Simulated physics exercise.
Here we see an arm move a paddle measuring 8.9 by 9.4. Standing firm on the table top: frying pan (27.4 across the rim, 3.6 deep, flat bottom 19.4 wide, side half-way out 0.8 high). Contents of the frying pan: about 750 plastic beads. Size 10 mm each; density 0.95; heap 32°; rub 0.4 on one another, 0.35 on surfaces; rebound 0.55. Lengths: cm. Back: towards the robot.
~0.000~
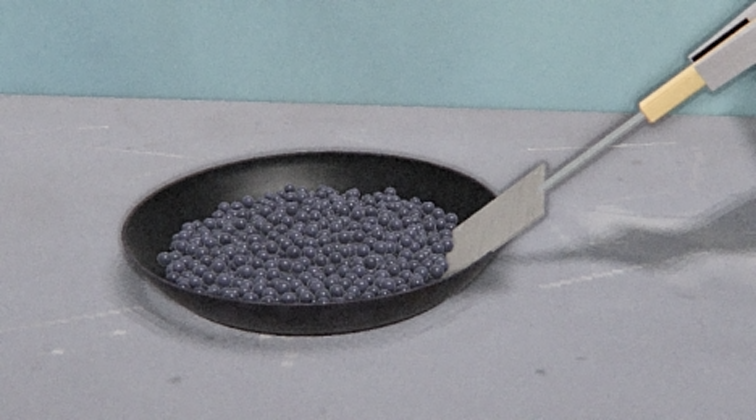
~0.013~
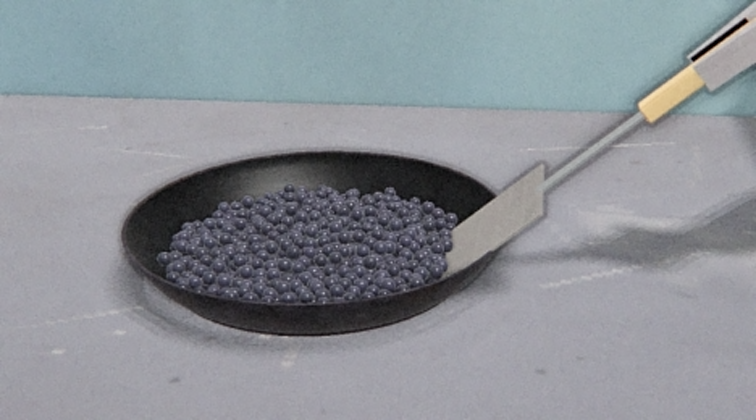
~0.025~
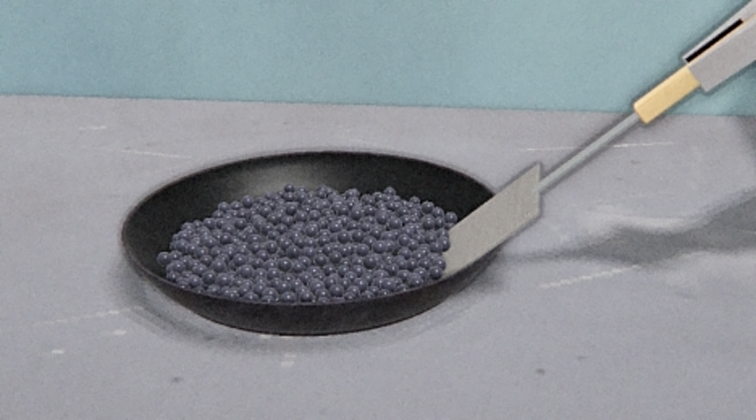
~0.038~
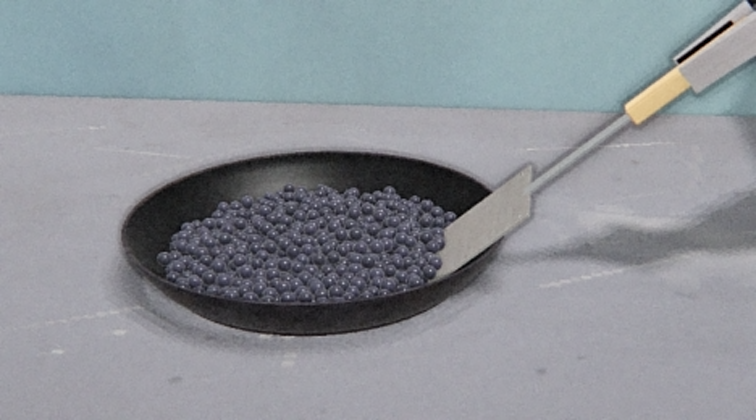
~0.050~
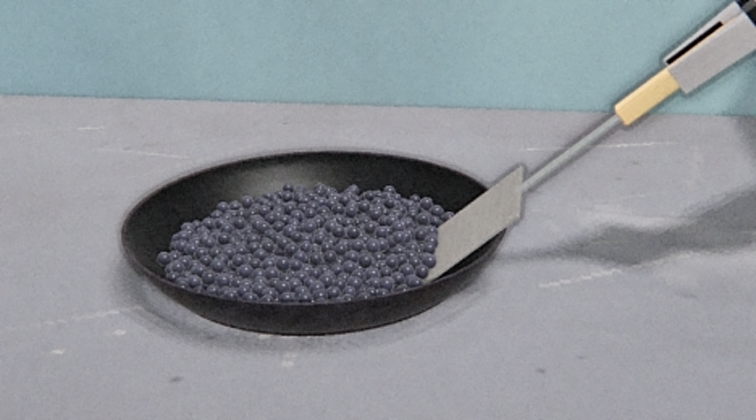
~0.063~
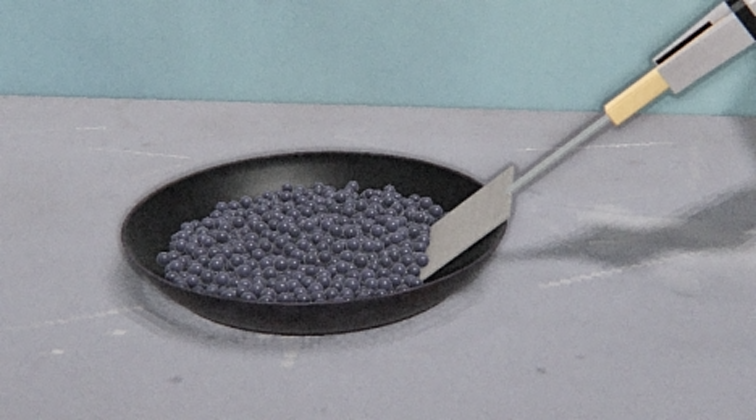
A metal paddle on a robot arm dipped into a black frying pan full of dark bluish beads, stayed nearly still at first, then slid slowly left, nudging the beads at the right edge slightly inward.
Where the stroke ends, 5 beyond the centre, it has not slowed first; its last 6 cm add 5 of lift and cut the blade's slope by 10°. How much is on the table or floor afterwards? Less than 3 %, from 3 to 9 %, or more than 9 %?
Less than 3 %.
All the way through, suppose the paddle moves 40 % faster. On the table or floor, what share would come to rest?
In that case some 5 per cent.
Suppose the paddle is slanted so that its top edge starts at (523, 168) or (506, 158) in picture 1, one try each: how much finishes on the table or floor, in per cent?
Around 0 per cent, then around 0 per cent.
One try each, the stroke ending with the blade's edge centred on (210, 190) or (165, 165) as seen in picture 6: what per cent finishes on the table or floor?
Try 1: Approx. 5 %; try 2: Approx. 15 %.
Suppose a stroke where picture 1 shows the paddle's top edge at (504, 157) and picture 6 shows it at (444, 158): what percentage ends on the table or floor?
About 10 per cent.
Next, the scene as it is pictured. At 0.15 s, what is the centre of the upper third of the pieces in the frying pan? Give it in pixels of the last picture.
Near (301, 235).
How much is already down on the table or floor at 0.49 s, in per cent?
0 %.
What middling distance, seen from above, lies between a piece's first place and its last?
It works out to roughly 3 cm.
After 0.15 s, sloping 41°, highest piece 4 above the table; 752 in the frying pan.
After 0.24 s, sloping 37°, highest piece 6 above the table; 752 in the frying pan.
After 0.49 s, sloping 31°, highest piece 5 above the table; 752 in the frying pan.
After 1.54 s, sloping 31°, highest piece 4 above the table; 752 in the frying pan.
At rest, 752 in the frying pan. That is 0 % on the table or floor.
